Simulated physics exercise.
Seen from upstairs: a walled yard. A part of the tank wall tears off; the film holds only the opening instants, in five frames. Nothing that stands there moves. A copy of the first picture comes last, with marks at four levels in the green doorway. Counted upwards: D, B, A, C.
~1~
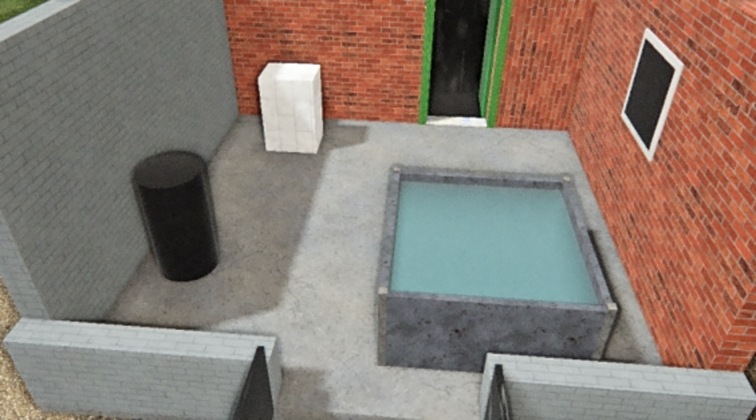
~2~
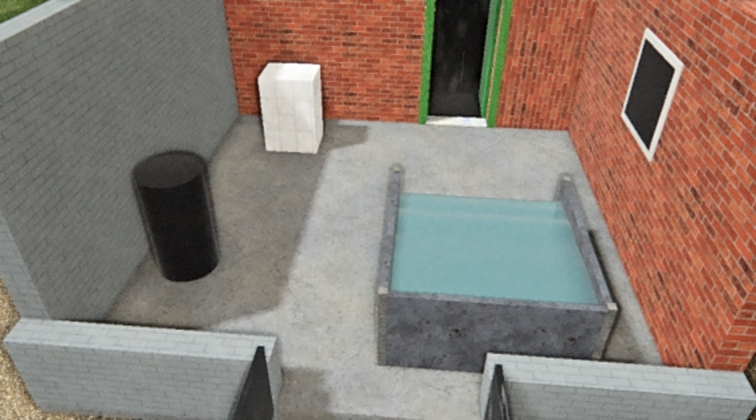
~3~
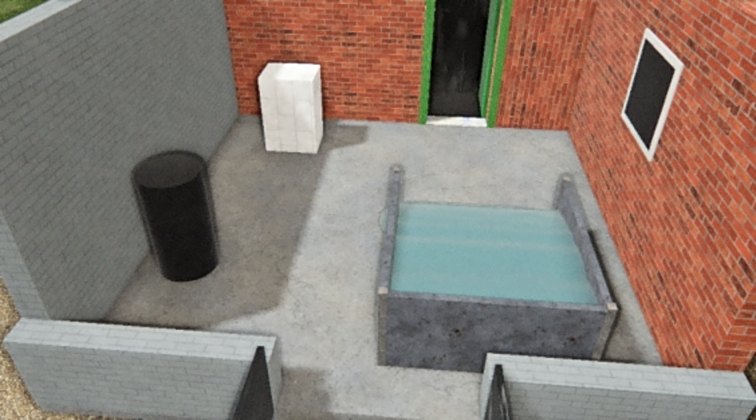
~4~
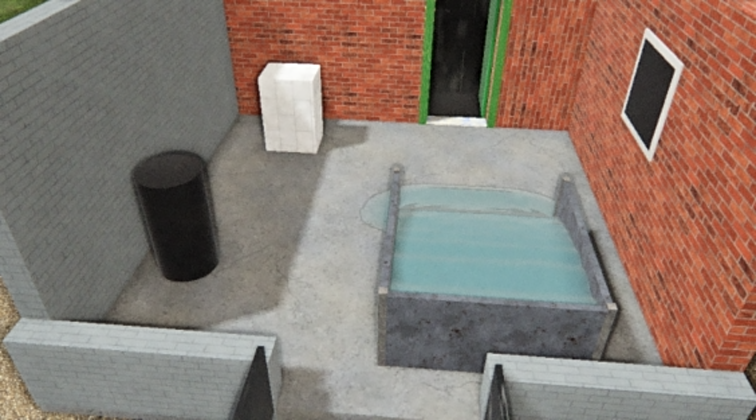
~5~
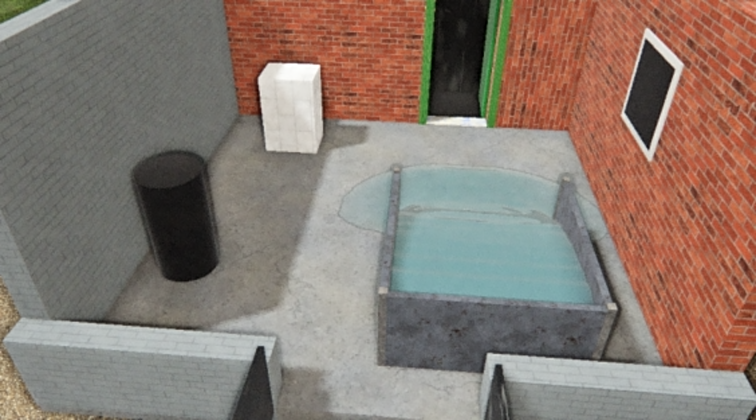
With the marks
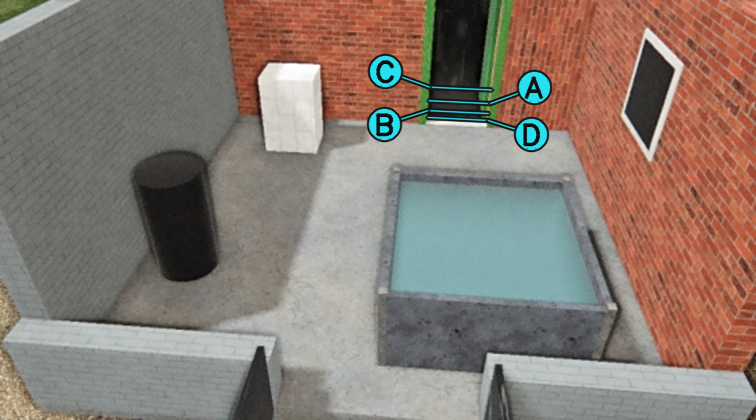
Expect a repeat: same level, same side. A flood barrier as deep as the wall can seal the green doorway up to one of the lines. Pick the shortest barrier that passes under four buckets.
A.
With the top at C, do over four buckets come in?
No.
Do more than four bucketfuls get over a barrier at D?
Yes, it does.
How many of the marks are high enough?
Two of the four.
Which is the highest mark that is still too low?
The answer is B.
On the marked copy, A at (459, 102); B at (458, 112); C at (460, 88); D at (457, 118); from the bottom up D, B, A, C.
With A, a splash gets over, under a bucket.
With B, about 12 bucketfuls get in.
With C, nothing gets over.
With D, dozens of bucketfuls pour in.
